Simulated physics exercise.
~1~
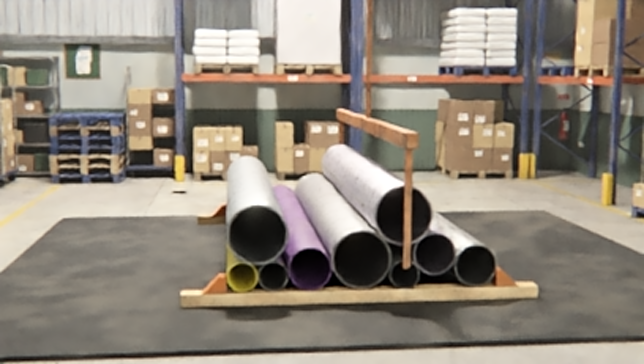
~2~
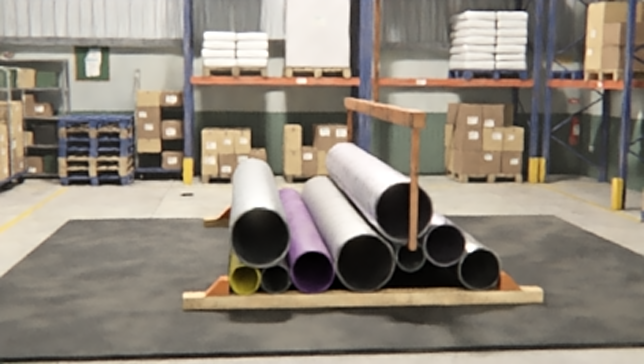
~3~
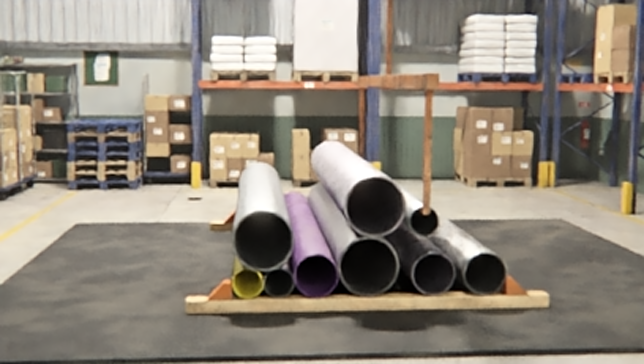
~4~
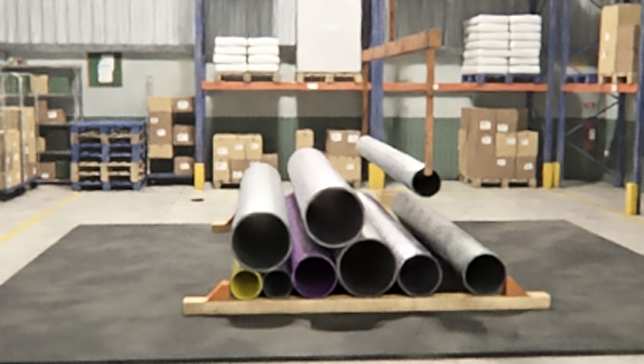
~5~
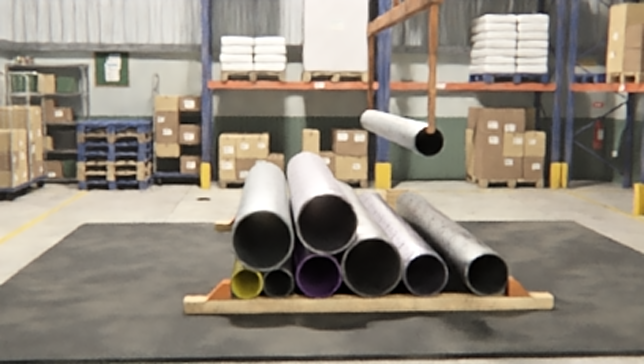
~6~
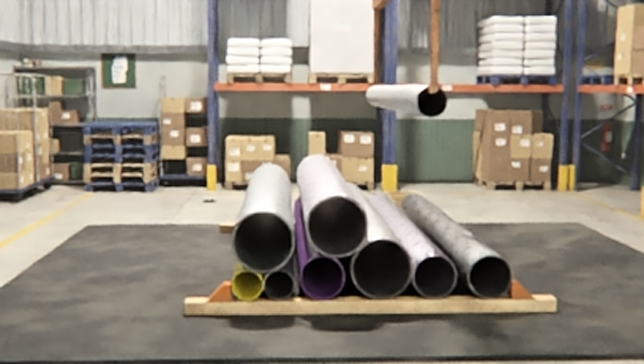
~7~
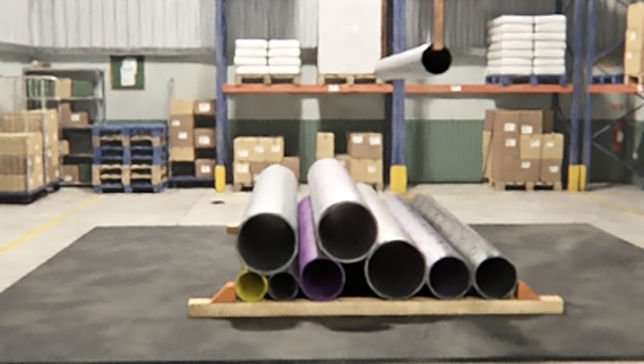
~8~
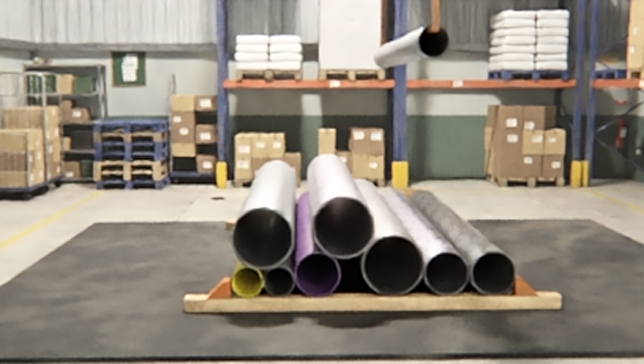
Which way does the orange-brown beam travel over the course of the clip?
The beam moves upward, carrying the hooked grey pipe clear of the stack.
